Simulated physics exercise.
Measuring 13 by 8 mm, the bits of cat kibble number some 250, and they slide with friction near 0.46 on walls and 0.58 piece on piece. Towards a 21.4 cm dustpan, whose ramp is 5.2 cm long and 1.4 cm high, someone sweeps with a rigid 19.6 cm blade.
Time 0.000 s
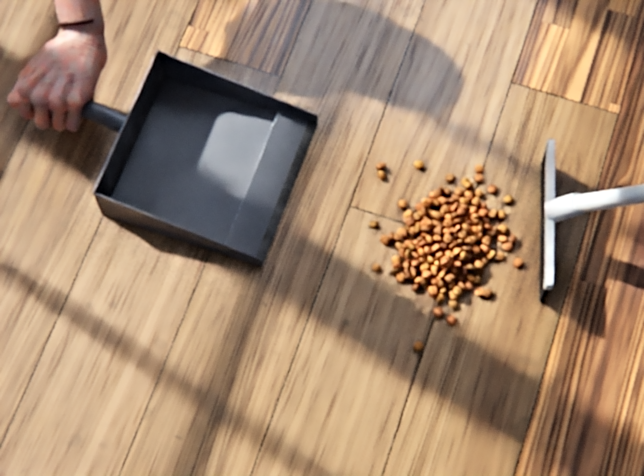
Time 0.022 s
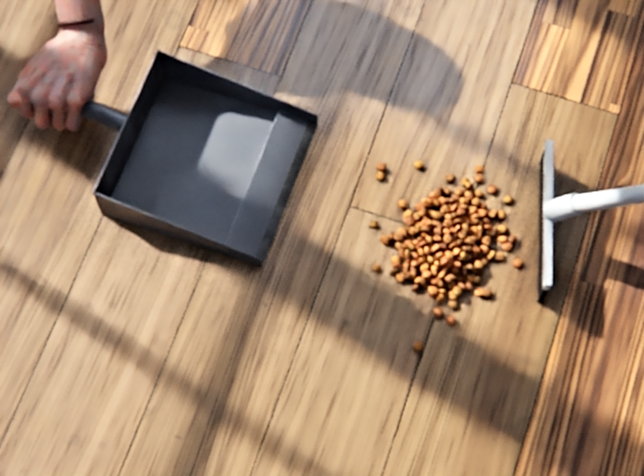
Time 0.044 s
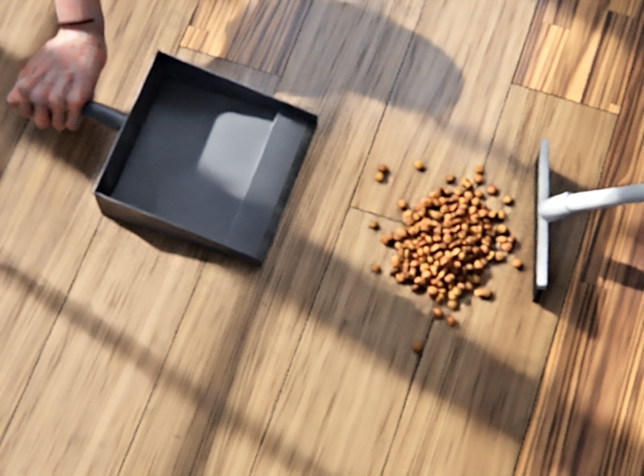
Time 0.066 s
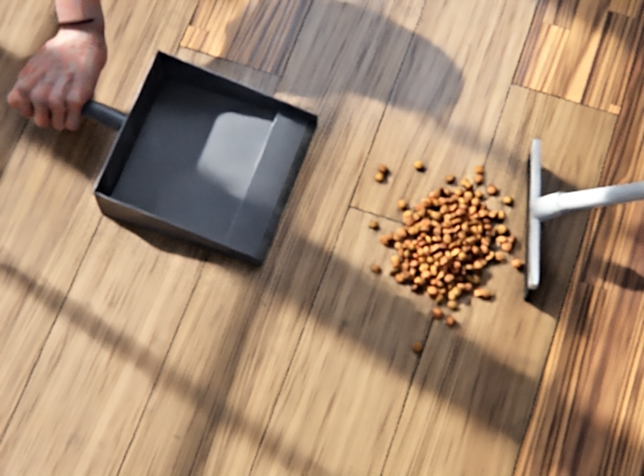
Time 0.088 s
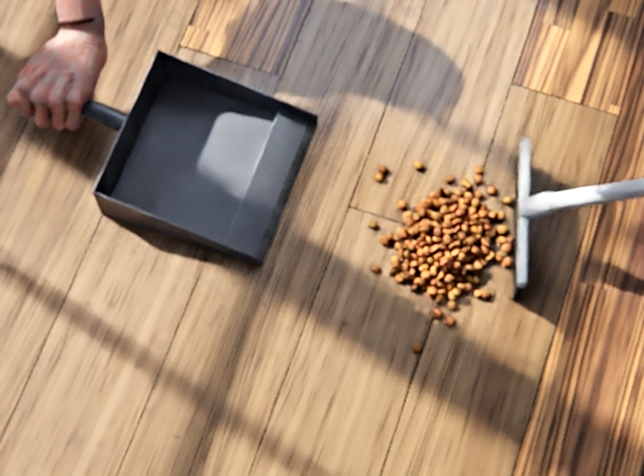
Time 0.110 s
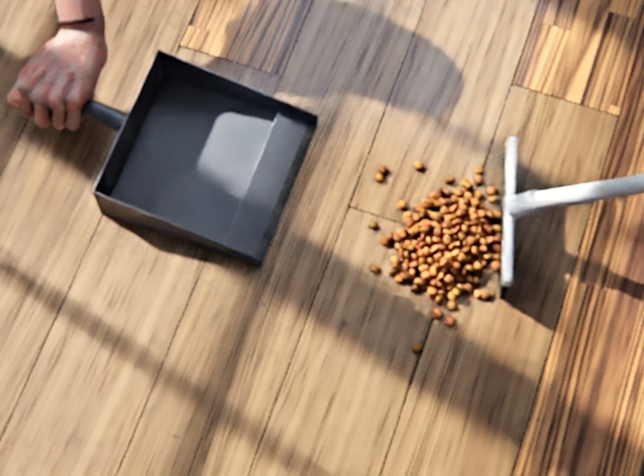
On a sunlit wood-plank floor crossed by soft shadows, seen from above by a camera that stays still, a loose pile of small orange-brown kibble pieces lies right of centre. At the upper left a hand grips the handle of a dark grey dustpan and keeps it in place, while a pale, straight blade on a light handle stands at the right. The blade slides a short way left, reaches the pile's right edge and nudges a few pieces there, the rest staying put.
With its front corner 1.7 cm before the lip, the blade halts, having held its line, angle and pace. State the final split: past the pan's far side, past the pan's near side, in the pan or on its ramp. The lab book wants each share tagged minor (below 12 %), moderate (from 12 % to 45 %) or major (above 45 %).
Tags: Past the pan's far side = minor; past the pan's near side = moderate; in the pan or on its ramp = moderate.
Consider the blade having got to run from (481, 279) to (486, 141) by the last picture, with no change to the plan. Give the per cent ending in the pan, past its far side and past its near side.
Pan 50, far 0, near 30.
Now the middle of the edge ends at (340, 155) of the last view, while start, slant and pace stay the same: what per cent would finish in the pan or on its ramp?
Roughly 15 %.
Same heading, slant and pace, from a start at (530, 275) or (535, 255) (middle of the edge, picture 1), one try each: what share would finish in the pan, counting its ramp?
Estimates: 30 percent and 30 percent.
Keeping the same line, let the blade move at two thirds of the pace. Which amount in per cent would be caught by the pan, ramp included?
Share: About 20 %.
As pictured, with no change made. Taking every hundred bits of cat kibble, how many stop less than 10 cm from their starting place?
Around 10 in a hundred.
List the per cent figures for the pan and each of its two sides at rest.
Far side 0; near side 20; pan 25.
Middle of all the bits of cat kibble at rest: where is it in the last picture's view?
Estimated resting centre: Around (288, 229).
After 0.26 s, middle of the blade 15 cm from the lip; 0 % over the lip, far side 0 %, near side 5 %.
Then, at 0.36 s, middle of the blade 7 cm from the lip; 0 % over the lip, far side 0 %, near side 15 %.
After 0.60 s, middle of the blade 4 cm from the lip; 25 % over the lip, far side 0 %, near side 20 %.
At rest (1.1 s), far side 0 %, near side 20 %, pan 25 %, in front of the lip or behind the blade 55 %.
